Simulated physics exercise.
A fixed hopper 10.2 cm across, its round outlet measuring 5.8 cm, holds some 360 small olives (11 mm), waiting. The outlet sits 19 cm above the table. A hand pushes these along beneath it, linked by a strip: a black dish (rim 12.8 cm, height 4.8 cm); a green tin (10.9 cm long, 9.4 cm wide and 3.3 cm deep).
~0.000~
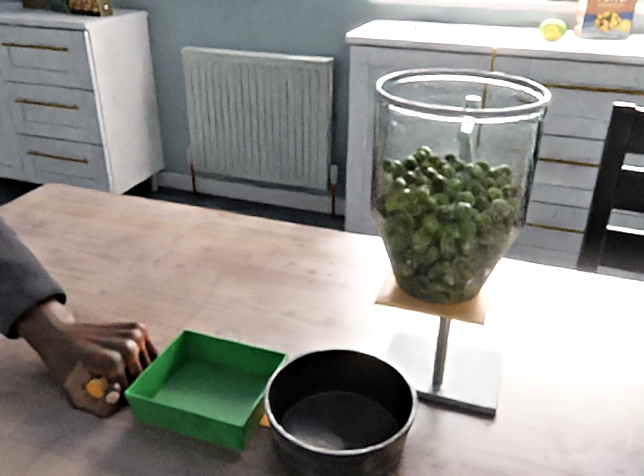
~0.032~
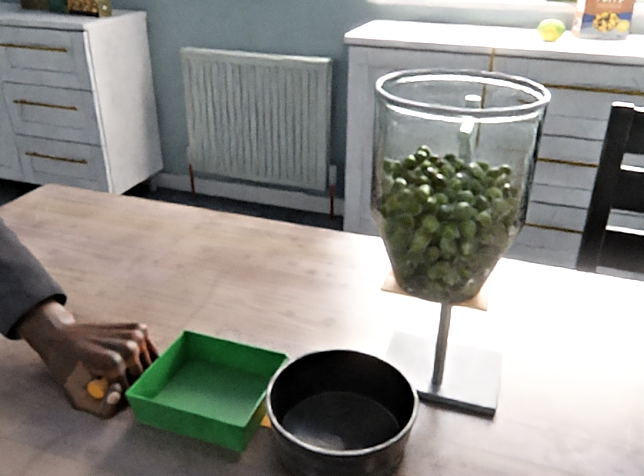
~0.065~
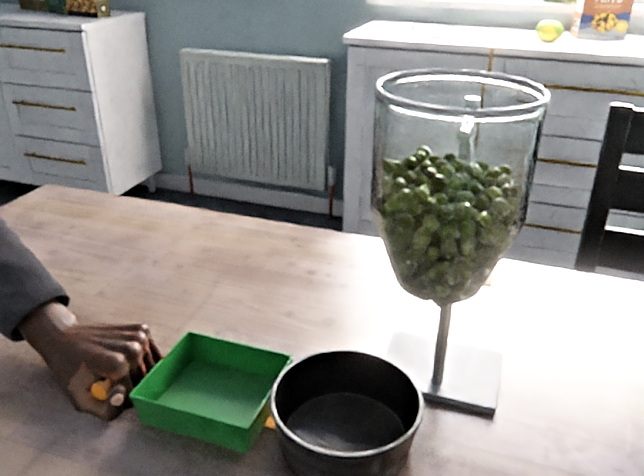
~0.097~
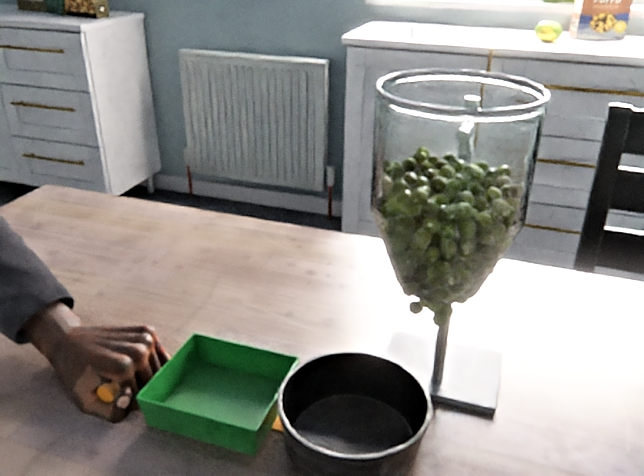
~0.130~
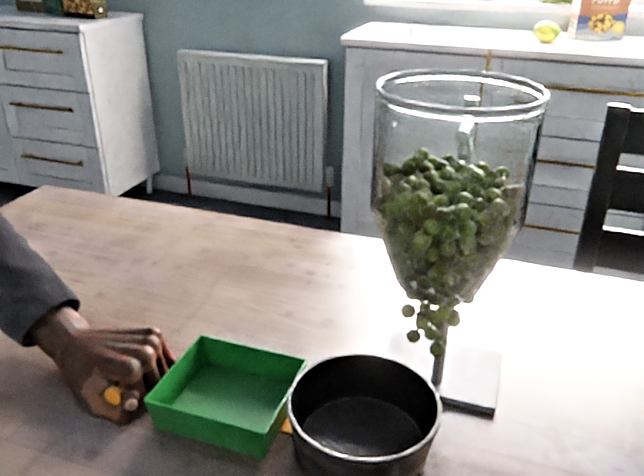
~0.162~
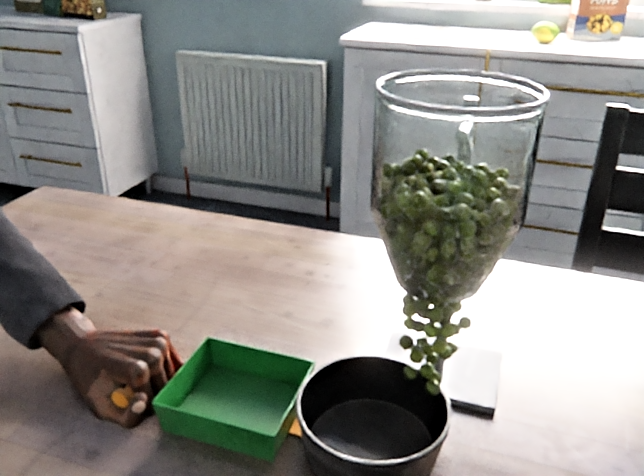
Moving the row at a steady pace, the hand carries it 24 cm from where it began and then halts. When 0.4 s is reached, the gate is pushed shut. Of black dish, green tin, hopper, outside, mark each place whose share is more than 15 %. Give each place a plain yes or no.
Place by place: Black dish yes, green tin no, hopper yes, outside everything no.
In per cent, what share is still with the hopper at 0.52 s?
I'd say some 45 per cent remains.
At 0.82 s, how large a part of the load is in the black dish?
About 50 per cent by then.
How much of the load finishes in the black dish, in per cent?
50 %, roughly.
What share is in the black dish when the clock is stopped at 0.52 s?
The share there at that time comes to around 50 per cent.
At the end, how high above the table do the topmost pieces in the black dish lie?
Near 4.5 cm.
Then, at 0.52 s, black dish 50 %, hopper 45 %; middle of all pieces on or above the table near (451, 369).
Then, at 0.82 s, black dish 50 %, green tin 5 %, hopper 45 %; middle of all pieces on or above the table near (509, 389).
After 1.09 s, black dish 50 %, green tin 5 %, hopper 45 %; middle of all pieces on or above the table near (535, 395).
Then, at 1.35 s, black dish 50 %, green tin 5 %, hopper 45 %; middle of all pieces on or above the table near (535, 395).
By 1.5 s all is still; black dish 50 %, green tin 5 %, hopper 45 %, outside 0 %.
